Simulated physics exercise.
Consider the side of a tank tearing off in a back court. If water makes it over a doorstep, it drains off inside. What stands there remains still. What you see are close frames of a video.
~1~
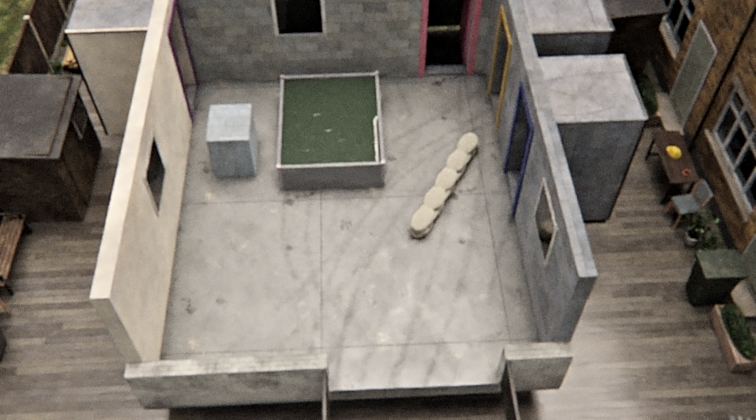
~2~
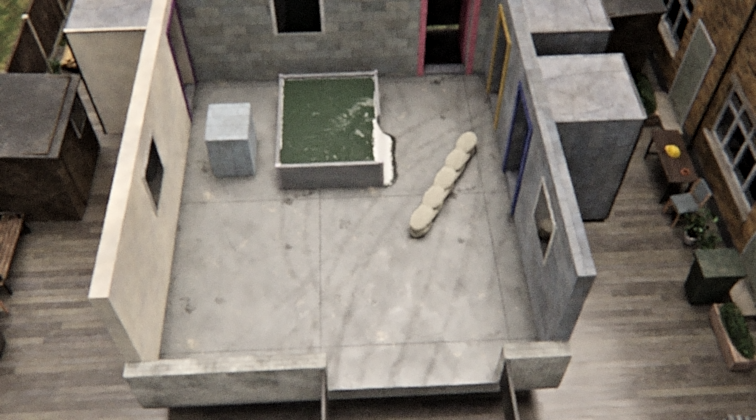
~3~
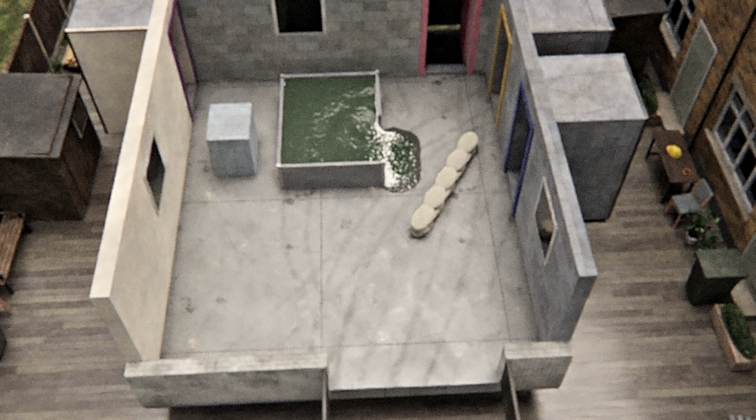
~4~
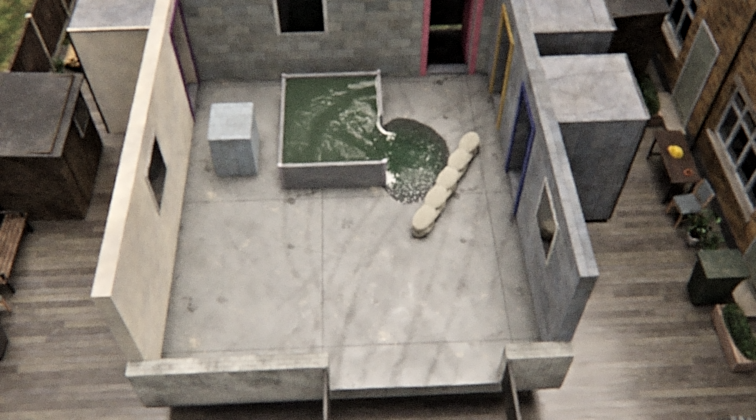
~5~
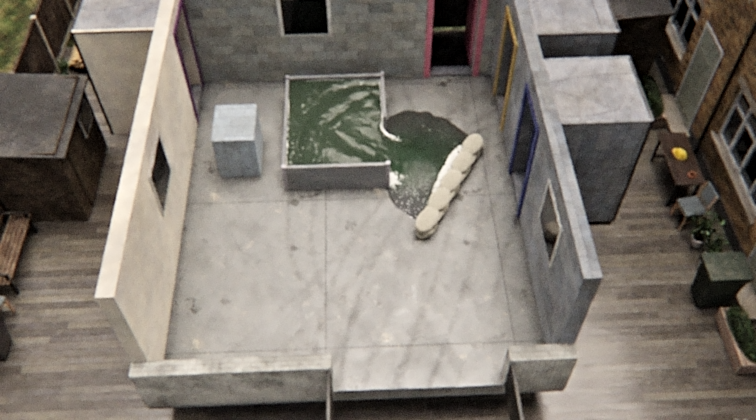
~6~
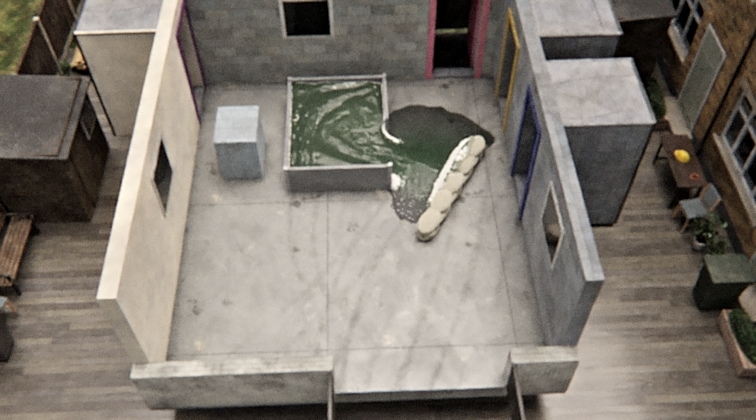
In a walled concrete yard, green water sat in an open tank until its right side gave way, then poured out and spread rightward across the floor to a slanted row of pale round shapes.
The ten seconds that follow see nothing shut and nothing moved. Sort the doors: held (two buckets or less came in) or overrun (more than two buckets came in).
Sorted: Blue door held, yellow door overrun, purple door held, pink door overrun.
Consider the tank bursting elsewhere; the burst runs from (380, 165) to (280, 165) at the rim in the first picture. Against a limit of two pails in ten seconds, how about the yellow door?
The yellow door falls short.
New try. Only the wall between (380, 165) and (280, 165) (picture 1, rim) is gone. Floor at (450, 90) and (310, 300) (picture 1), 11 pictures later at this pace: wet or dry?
Log: Point 1 unreached; point 2 inundated.
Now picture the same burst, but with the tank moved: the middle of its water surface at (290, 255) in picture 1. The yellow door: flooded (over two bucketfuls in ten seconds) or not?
Briefly, yellow remains below.
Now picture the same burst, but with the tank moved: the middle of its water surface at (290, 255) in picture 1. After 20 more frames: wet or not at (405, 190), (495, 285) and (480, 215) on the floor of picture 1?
Well, in the order you listed them, they'd be unreached, reached by the flood and reached by the flood.
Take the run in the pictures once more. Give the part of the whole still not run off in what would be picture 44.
I reckon around 78 in a hundred.
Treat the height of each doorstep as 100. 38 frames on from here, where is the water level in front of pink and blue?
The first sits near 210 in a hundred and the second near 20 in a hundred.
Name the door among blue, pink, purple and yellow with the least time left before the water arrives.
Clearly the door marked yellow.
A moment on, water covers 15 % of the floor; the blue door not reached, the yellow door under two buckets in, the purple door not reached, the pink door not reached.
Next, water covers 30 % of the floor; the blue door wet at the sill, nothing in, the yellow door over two buckets in, the purple door not reached, the pink door under two buckets in.
Then, water covers 50 % of the floor; the blue door wet at the sill, nothing in, the yellow door far over two buckets in, the purple door not reached, the pink door far over two buckets in.
Later, water covers 65 % of the floor; the blue door wet at the sill, nothing in, the yellow door far over two buckets in, the purple door wet at the sill, nothing in, the pink door far over two buckets in.
In the end, water covers 85 % of the floor; the blue door wet at the sill, nothing in, the yellow door far over two buckets in, the purple door wet at the sill, nothing in, the pink door far over two buckets in.
